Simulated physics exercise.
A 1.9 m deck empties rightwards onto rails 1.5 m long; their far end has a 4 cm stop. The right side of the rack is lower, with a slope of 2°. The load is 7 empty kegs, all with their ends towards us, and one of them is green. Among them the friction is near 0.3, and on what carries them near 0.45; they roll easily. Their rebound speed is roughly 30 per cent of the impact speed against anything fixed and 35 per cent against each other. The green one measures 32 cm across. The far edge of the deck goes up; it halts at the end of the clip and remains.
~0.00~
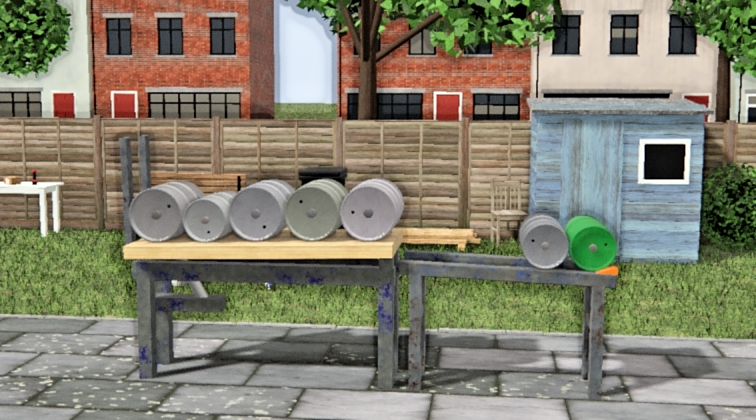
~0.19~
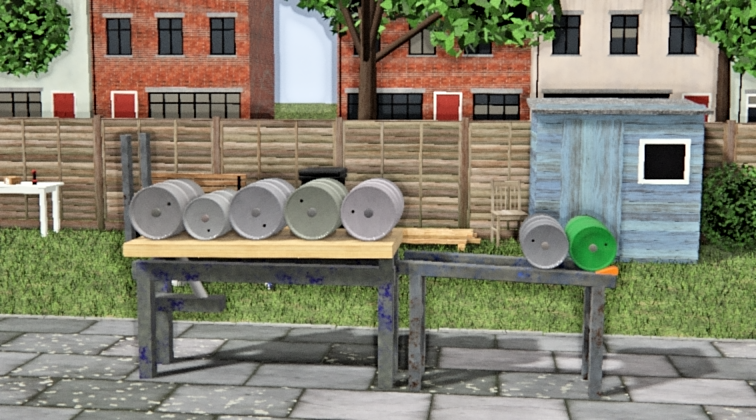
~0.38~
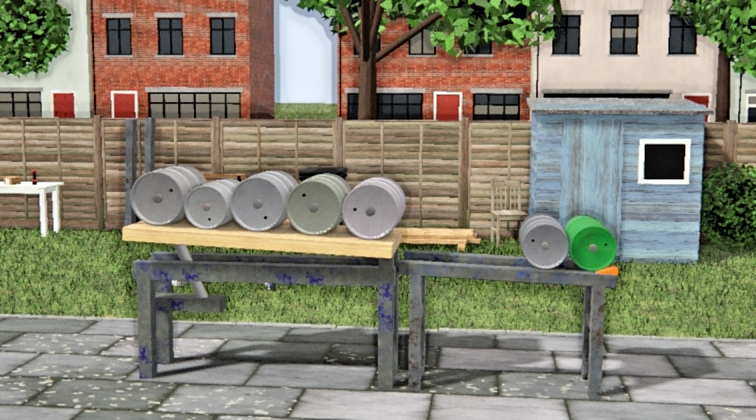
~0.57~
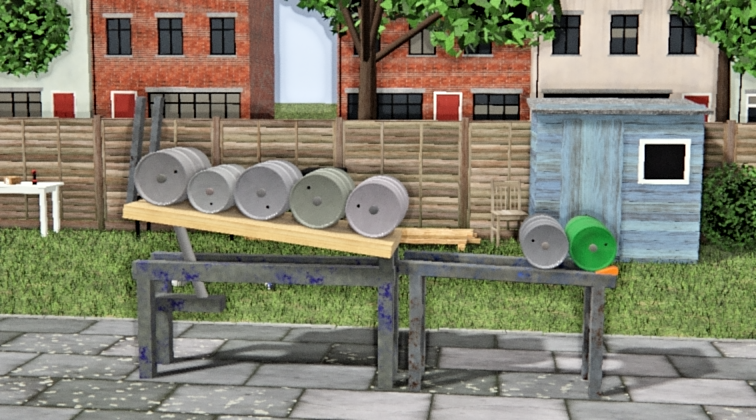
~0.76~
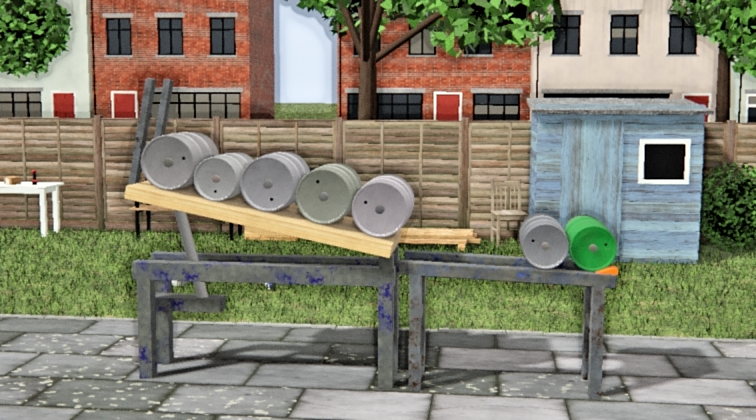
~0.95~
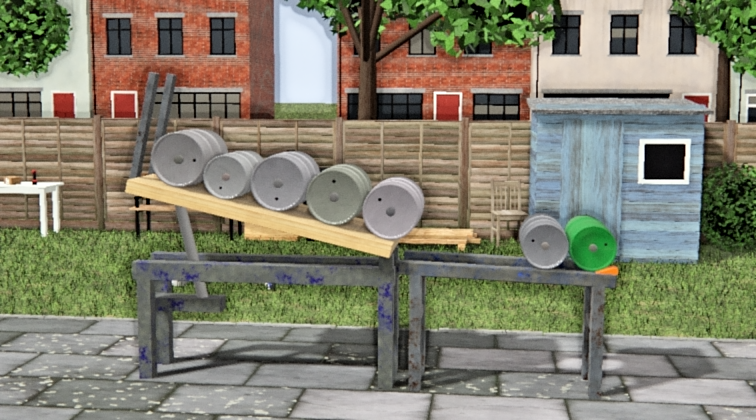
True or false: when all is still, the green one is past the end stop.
True.
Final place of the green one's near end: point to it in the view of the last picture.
It comes to rest at about (750, 382).
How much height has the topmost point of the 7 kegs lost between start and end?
The top drops by around 0 cm.
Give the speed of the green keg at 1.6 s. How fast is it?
About 0.0 m/s.
After 1.6 s, green is on the rack, 15 cm from the rack's far end; 0 of 7 over the stop.
After 2.4 s, green is beyond the stop and falling; 1 of 7 over the stop.
At rest (4.8 s), green is over the stop, on the ground; 2 of 7 over the stop.
